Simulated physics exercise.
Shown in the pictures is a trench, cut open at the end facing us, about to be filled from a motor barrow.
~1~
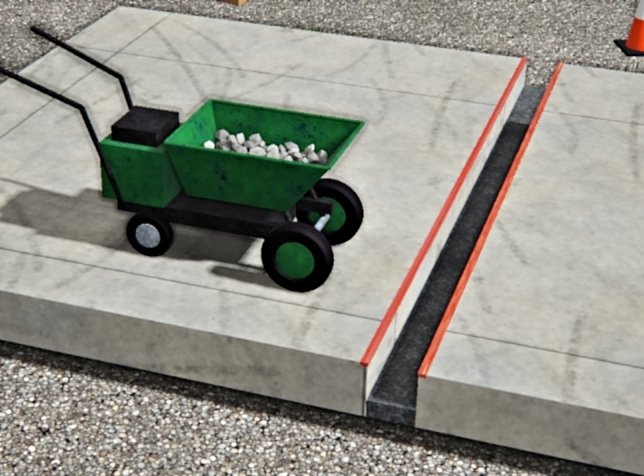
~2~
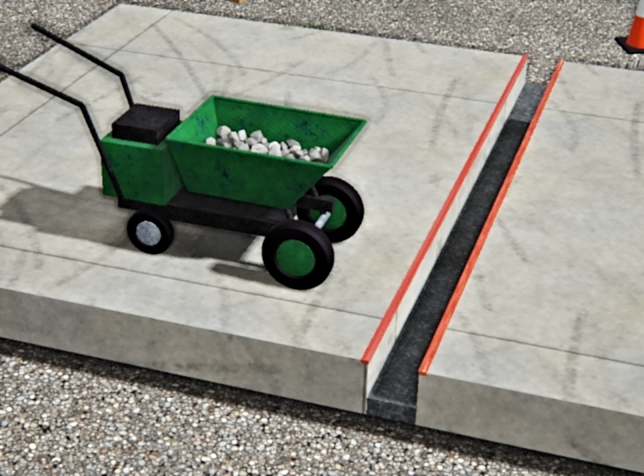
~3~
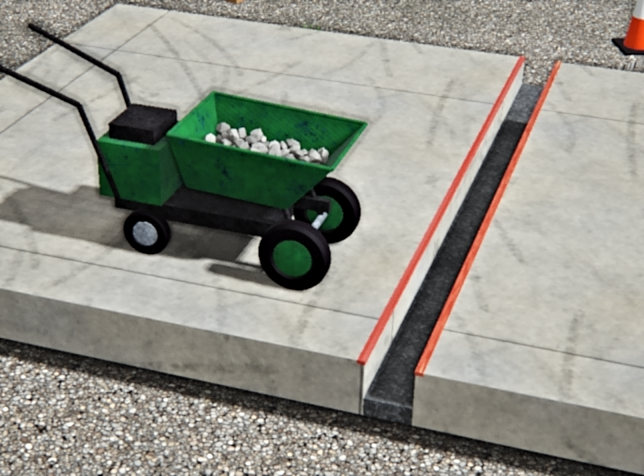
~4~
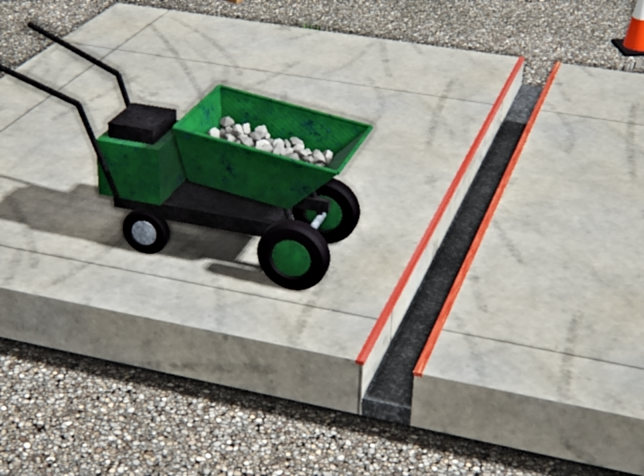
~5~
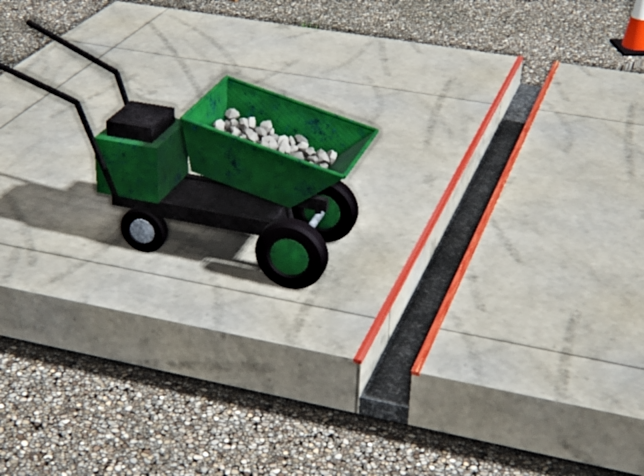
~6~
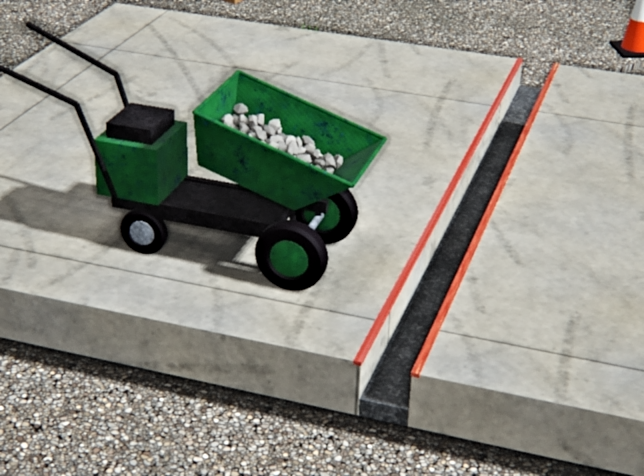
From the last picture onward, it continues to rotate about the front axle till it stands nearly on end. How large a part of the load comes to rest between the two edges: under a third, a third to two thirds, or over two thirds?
Over two thirds.
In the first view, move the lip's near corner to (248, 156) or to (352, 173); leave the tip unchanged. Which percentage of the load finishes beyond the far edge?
First try: Some 0 %; second try: 60 %.
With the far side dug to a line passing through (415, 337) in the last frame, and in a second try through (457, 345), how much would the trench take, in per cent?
Roughly 60 per cent, then roughly 100 per cent.
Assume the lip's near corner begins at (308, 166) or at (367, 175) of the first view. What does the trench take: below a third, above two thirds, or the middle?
First above two thirds, then less than a third.
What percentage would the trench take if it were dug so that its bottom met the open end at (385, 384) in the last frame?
Something close to 70 per cent.
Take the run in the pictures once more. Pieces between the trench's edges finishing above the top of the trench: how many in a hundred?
0 %.
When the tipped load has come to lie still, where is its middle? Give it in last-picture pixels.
I'd put the middle somewhere around (430, 309).
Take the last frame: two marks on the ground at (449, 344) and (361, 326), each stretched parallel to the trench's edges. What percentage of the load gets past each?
In order: 10 per cent, then 100 per cent.
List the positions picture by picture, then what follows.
In the first picture, lip of the skip (328, 169), level; top of the load (258, 163), broken stones; first edge of the trench (381, 329); far edge (437, 340), the trench under half as wide as the skip, and about as deep as wide.
In the second picture, lip of the skip (331, 167), level; top of the load (259, 160).
In the third picture, lip of the skip (332, 170), tipped barely; top of the load (245, 155).
In the fourth picture, lip of the skip (337, 173), tipped a little; top of the load (249, 152).
In the fifth picture, lip of the skip (344, 177), tipped a little; top of the load (242, 142).
In the sixth picture, lip of the skip (352, 186), tipped clearly; top of the load (242, 134); first edge of the trench (375, 329); far edge (431, 340).
Just after the last frame, skip tipped steeply; every one in the skip.
A moment on, skip tipped steeply; the larger part in the skip; about a tenth in or heaped over the trench; just a few beyond it; just a few falling.
Further on, skip tipped right over; just a few in the skip; the larger part in or heaped over the trench; roughly a quarter beyond it.
When it is over, skip tipped right over; the larger part in or heaped over the trench; roughly a quarter beyond it.
